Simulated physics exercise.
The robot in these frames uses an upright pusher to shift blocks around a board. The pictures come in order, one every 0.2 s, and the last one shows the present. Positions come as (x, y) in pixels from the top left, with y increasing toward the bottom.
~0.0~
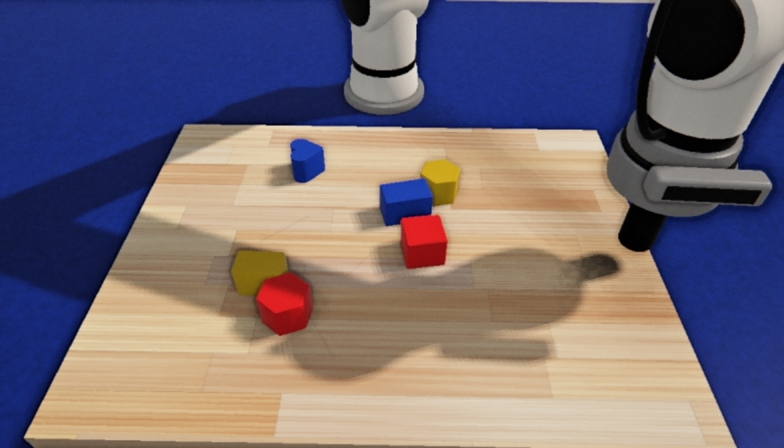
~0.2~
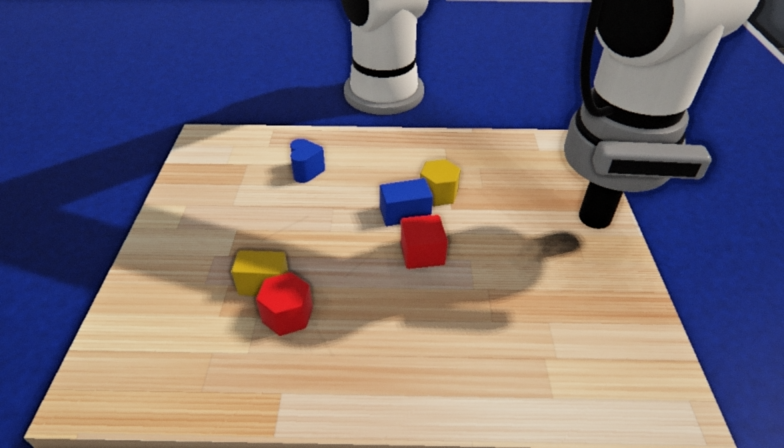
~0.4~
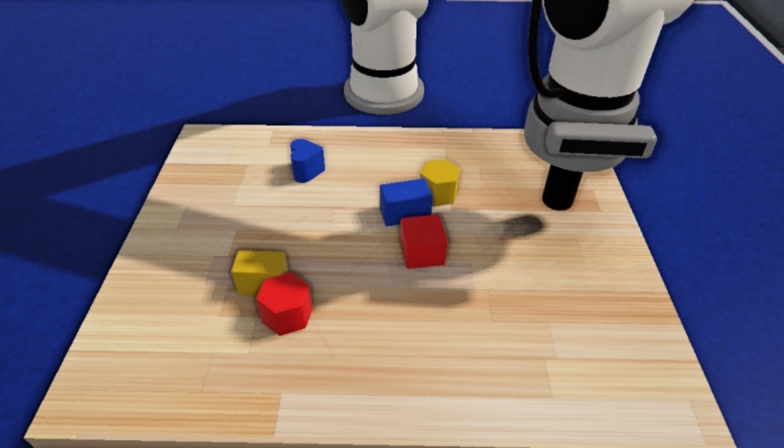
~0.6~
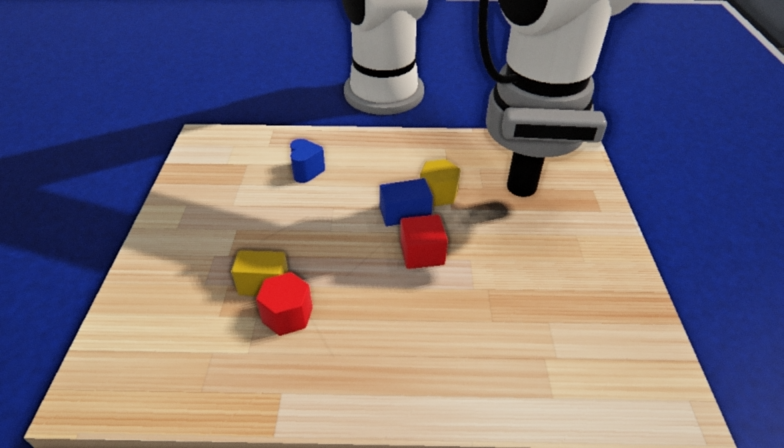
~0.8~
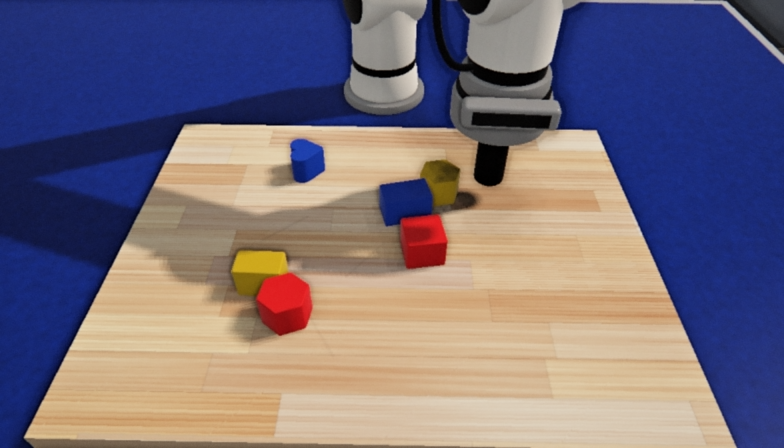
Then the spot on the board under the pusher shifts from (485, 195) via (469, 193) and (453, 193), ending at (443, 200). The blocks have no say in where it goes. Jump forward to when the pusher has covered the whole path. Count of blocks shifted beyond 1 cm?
My count: 2.
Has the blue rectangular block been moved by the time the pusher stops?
In short: Yes.
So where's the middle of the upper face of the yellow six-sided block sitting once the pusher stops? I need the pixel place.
I'd place it at (414, 167), taking the centre of its top.
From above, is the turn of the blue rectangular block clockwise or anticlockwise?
The turn is anti-clockwise.
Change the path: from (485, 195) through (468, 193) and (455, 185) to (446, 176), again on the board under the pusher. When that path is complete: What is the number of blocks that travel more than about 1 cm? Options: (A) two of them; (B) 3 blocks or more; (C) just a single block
Letter C.
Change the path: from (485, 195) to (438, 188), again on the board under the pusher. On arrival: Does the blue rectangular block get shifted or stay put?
It's moved.
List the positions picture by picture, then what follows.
The first frame shows pusher tip at (634, 242); block tops, blue rectangular block at (406, 190); red square at (424, 229); yellow six-sided block at (441, 170).
The second frame shows pusher at (594, 219); blocks unchanged.
The third frame shows pusher at (557, 202); blocks unchanged.
The fourth frame shows pusher at (521, 189); blocks unchanged.
The fifth frame shows pusher at (488, 178); blue rectangular block at (406, 190); red square at (424, 229); yellow six-sided block at (441, 170).
On the path given first. Halfway along, pusher at (462, 175); blue rectangular block at (400, 191); yellow six-sided block at (429, 169).
At the end, pusher at (444, 183); blue rectangular block at (392, 192), turned 35° anticlockwise; red square in place; yellow six-sided block at (414, 167).
